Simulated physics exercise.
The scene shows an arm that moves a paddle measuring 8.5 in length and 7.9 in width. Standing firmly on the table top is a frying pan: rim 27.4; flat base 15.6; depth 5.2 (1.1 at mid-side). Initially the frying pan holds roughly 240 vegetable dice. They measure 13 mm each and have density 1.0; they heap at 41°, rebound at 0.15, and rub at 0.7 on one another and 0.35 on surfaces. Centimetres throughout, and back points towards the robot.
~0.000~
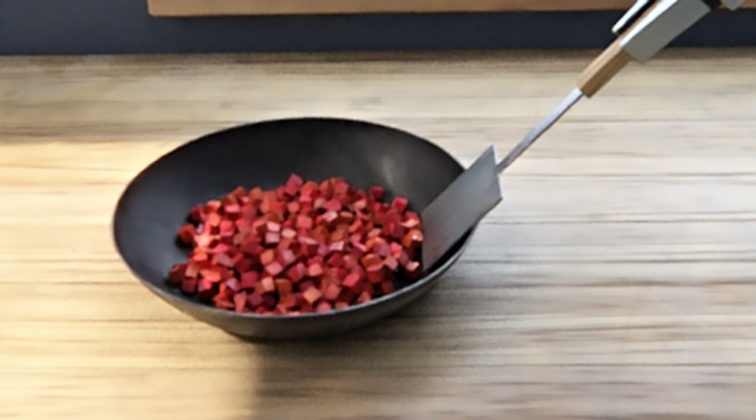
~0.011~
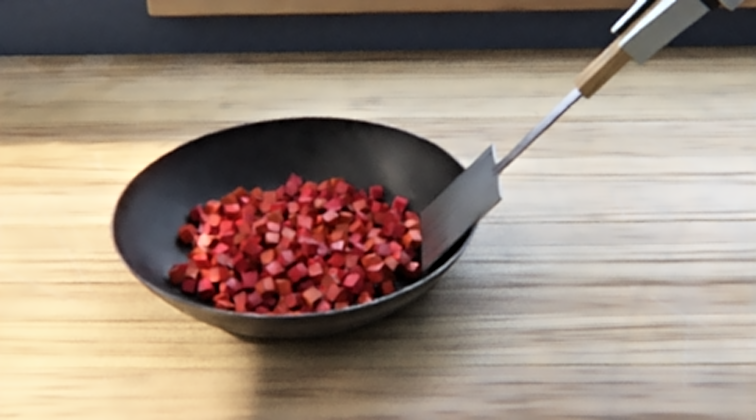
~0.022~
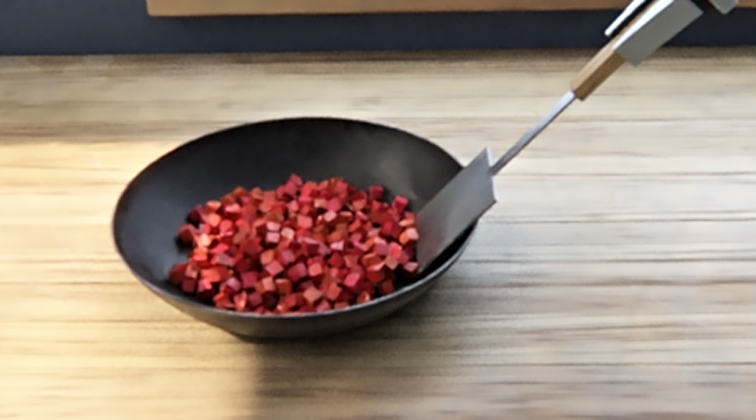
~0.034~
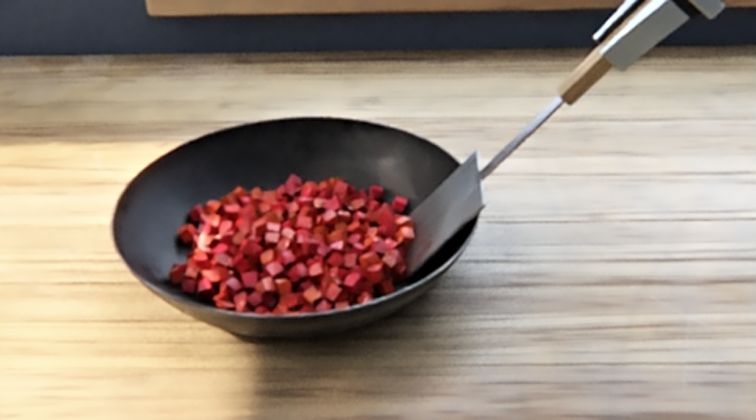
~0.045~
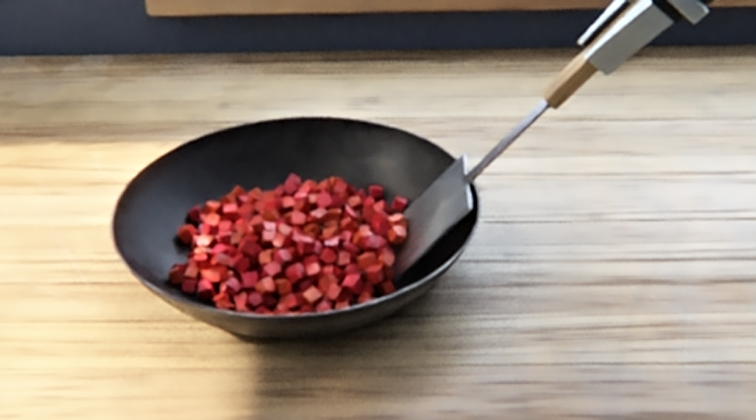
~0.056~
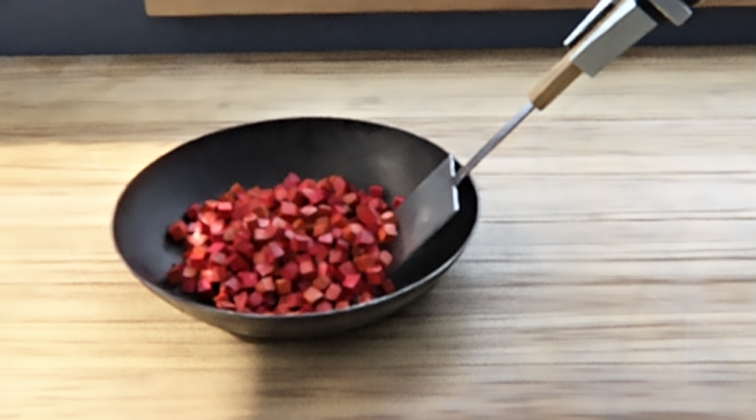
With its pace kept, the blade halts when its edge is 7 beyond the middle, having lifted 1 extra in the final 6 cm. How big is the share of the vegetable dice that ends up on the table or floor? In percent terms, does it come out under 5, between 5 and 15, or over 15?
It comes out between 5 and 15 %.
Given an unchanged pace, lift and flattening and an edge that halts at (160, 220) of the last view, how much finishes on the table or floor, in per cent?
Roughly 50 per cent.
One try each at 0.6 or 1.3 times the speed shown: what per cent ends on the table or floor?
Around 15 per cent, then around 20 per cent, would end on the table or floor.
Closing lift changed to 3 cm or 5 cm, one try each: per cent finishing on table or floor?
Roughly 5 % and then 5 %.
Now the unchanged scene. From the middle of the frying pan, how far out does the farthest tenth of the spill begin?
Roughly 25 cm.
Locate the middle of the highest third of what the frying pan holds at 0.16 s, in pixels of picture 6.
About pixel (184, 227).
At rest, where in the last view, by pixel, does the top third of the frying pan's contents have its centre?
Somewhere near (163, 221) in the last picture.
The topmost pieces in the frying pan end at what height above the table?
Height at the end: Around 6.5 cm.
After 0.11 s, sloping 49°, highest piece 6 above the table; 245 in the frying pan.
After 0.16 s, sloping 49°, highest piece 7 above the table; 244 in the frying pan, 1 on the blade or in flight.
After 0.38 s, sloping 49°, highest piece 7 above the table; 220 in the frying pan, 22 on the table or floor, 3 on the blade or in flight.
After 1.43 s, sloping 49°, highest piece 6 above the table; 220 in the frying pan, 25 on the table or floor.
In the end, 220 in the frying pan, 25 on the table or floor. That is 10 % on the table or floor.
